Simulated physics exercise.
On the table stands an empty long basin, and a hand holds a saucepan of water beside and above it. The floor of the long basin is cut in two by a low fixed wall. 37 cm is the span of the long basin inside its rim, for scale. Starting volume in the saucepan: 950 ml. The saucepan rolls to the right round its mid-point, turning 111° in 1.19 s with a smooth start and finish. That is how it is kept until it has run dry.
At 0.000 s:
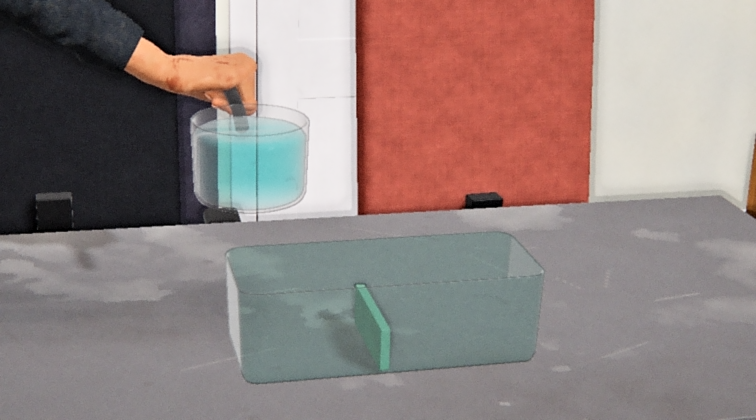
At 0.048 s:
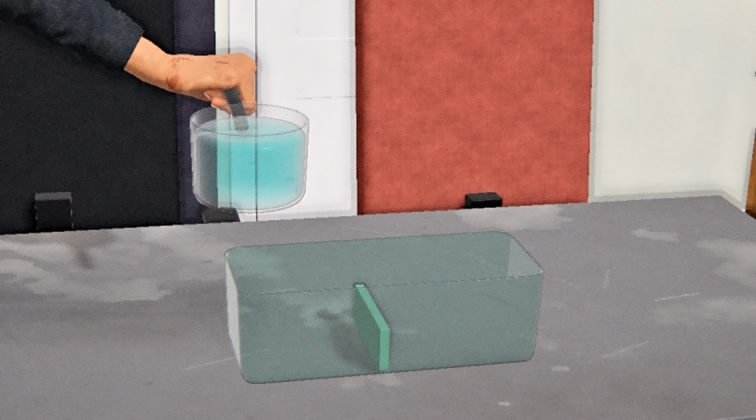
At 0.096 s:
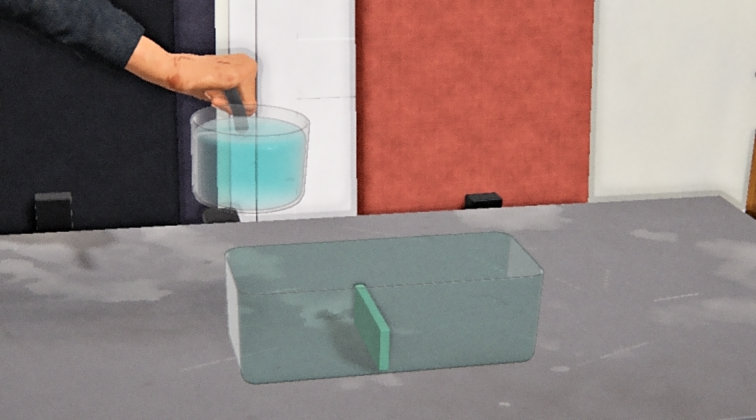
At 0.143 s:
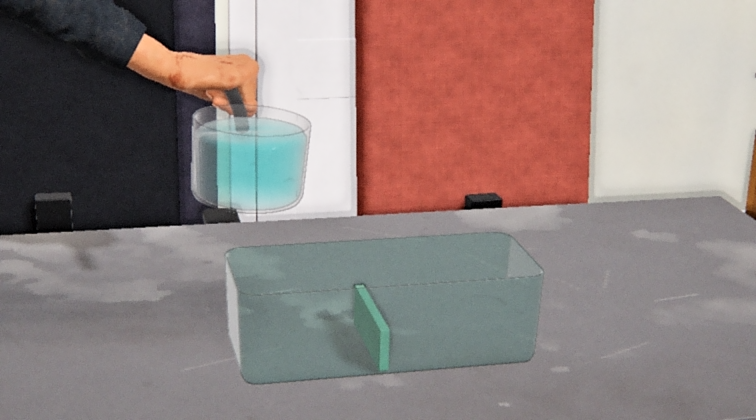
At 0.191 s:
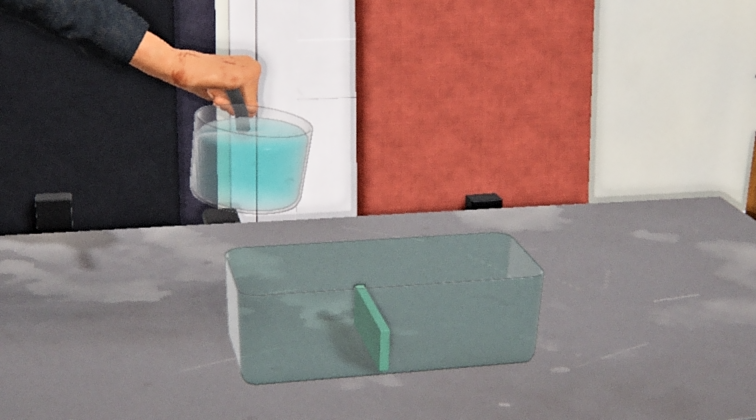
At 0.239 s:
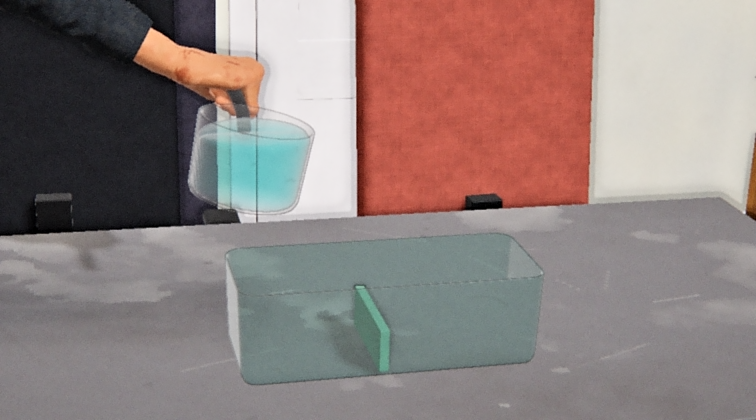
To begin with, a hand holds a clear saucepan of blue water level, above and to the left of an empty long basin with a low green wall inside. Then the hand slowly tilts the saucepan slightly to the right, while the basin stays still on the grey table.
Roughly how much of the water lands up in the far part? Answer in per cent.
Around 43 %.
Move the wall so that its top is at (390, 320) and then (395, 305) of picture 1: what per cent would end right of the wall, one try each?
Respectively 25 and 5 %.
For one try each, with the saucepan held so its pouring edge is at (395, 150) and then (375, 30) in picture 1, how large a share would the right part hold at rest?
Try 1: 100 %; try 2: 95 %.
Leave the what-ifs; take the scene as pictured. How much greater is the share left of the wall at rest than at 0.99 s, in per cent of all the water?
Close to 22% of the whole.
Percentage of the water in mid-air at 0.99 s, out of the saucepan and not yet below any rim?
Close to 12 per cent.
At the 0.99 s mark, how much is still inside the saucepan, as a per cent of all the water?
12 %.
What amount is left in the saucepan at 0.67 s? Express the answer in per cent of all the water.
Remaining: Near 66 % of the total.
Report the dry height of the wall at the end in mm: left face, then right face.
Some 30 mm on the left and 38 mm on the right.
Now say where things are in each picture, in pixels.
Tilt 0°; pouring edge (307, 119); surface from (194, 133) to (305, 129); the long basin's rim runs from (232, 273) to (528, 254); the wall's top is at (372, 308), in the first frame.
Tilt 0°; pouring edge (307, 120); surface from (193, 133) to (304, 129), in the second frame.
Tilt 2°; pouring edge (308, 121); surface from (195, 133) to (305, 129), in the third frame.
Tilt 4°; pouring edge (309, 123); surface from (195, 132) to (306, 130), in the fourth frame.
Tilt 7°; pouring edge (311, 127); surface from (196, 134) to (307, 130), in the fifth frame.
Tilt 11°; pouring edge (313, 131); surface from (198, 134) to (308, 131), in the sixth frame.
After 0.67 s the tilt is 67° and 66 per cent is still to pour, 4 is left of the wall and 5 right of it.
After 0.99 s the tilt is 104° and 13 per cent is still to pour, 34 is left of the wall and 42 right of it.
After 1.33 s the tilt is 111° and 0 per cent is still to pour, 55 is left of the wall and 43 right of it.
After 1.69 s the tilt is 111° and 0 per cent is still to pour, 56 is left of the wall and 43 right of it.
In the end 56 per cent lies left of the wall, 43 right of it and 1 outside.
